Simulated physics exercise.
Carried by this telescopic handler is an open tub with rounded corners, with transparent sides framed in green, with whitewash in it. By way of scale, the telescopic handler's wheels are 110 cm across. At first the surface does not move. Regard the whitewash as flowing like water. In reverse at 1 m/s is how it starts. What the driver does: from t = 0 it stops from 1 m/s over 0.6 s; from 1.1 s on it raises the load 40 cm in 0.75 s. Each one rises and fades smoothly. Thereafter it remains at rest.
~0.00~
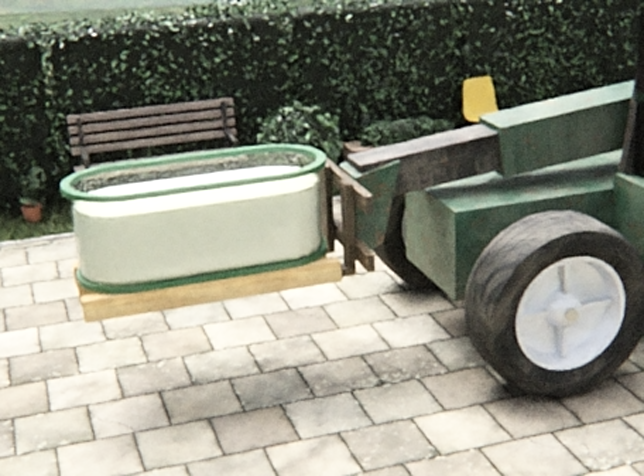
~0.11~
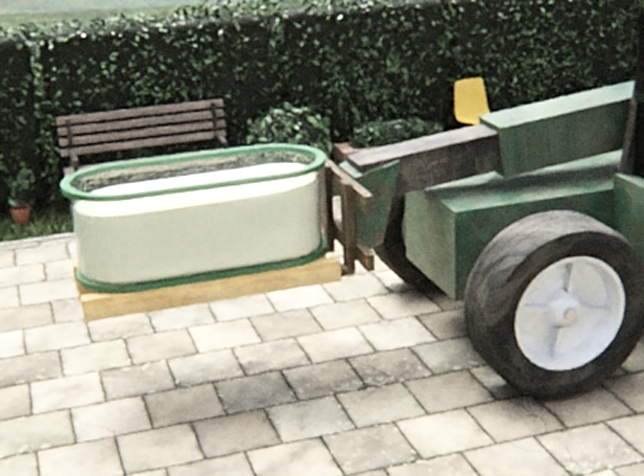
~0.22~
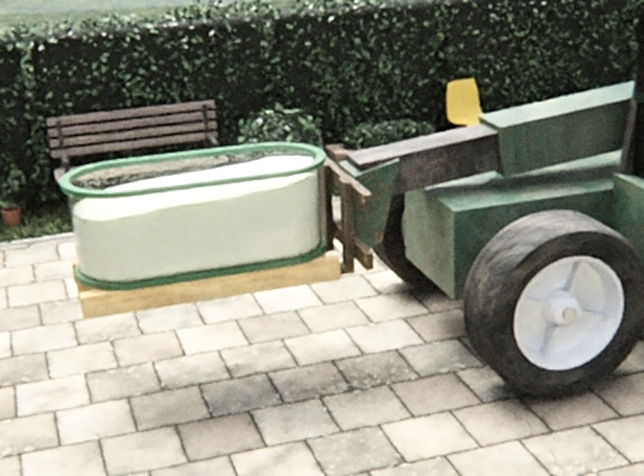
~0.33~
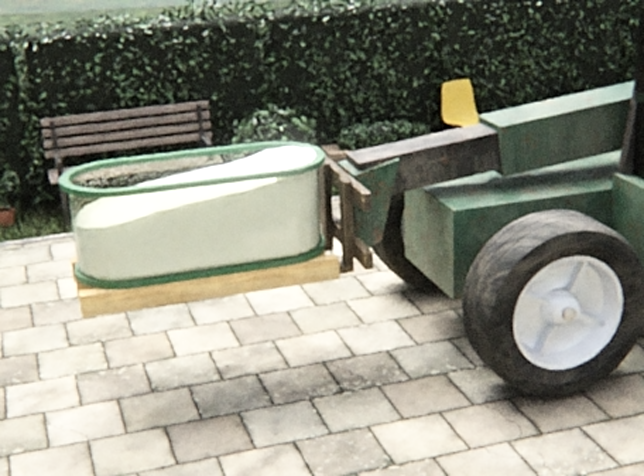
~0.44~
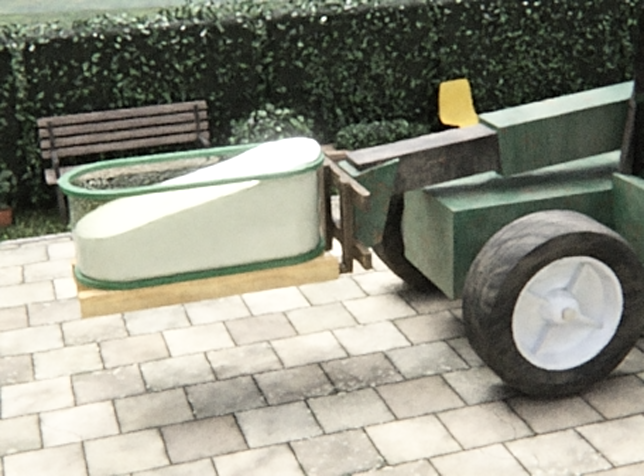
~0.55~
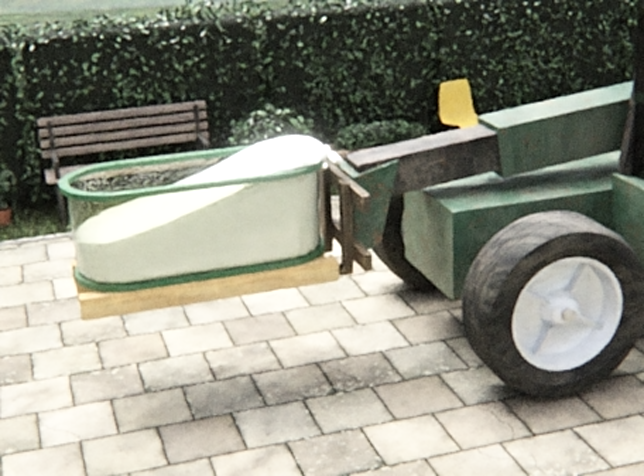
A green telescopic handler backs slightly right as whitewash in its tub climbs rightward.
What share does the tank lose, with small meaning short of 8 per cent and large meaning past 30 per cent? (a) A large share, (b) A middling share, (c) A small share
Option c: A small share.
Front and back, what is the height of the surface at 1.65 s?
The level sits near 46 cm in front and near 32 cm behind.
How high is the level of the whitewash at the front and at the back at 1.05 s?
About 44 cm at the front, 44 cm at the back.
After 1.05 s front 44 cm, middle 40 cm, back 44 cm above the floor; the loss stands at 2 per cent, over the back.
After 1.65 s front 47 cm, middle 49 cm, back 31 cm above the floor; the loss stands at 3 per cent, over the back.
After 2.35 s front 36 cm, middle 40 cm, back 54 cm above the floor; the loss stands at 4 per cent, over the back.
After 4.84 s the loss stands at 5 per cent, over the back, 17 of 361 litres.
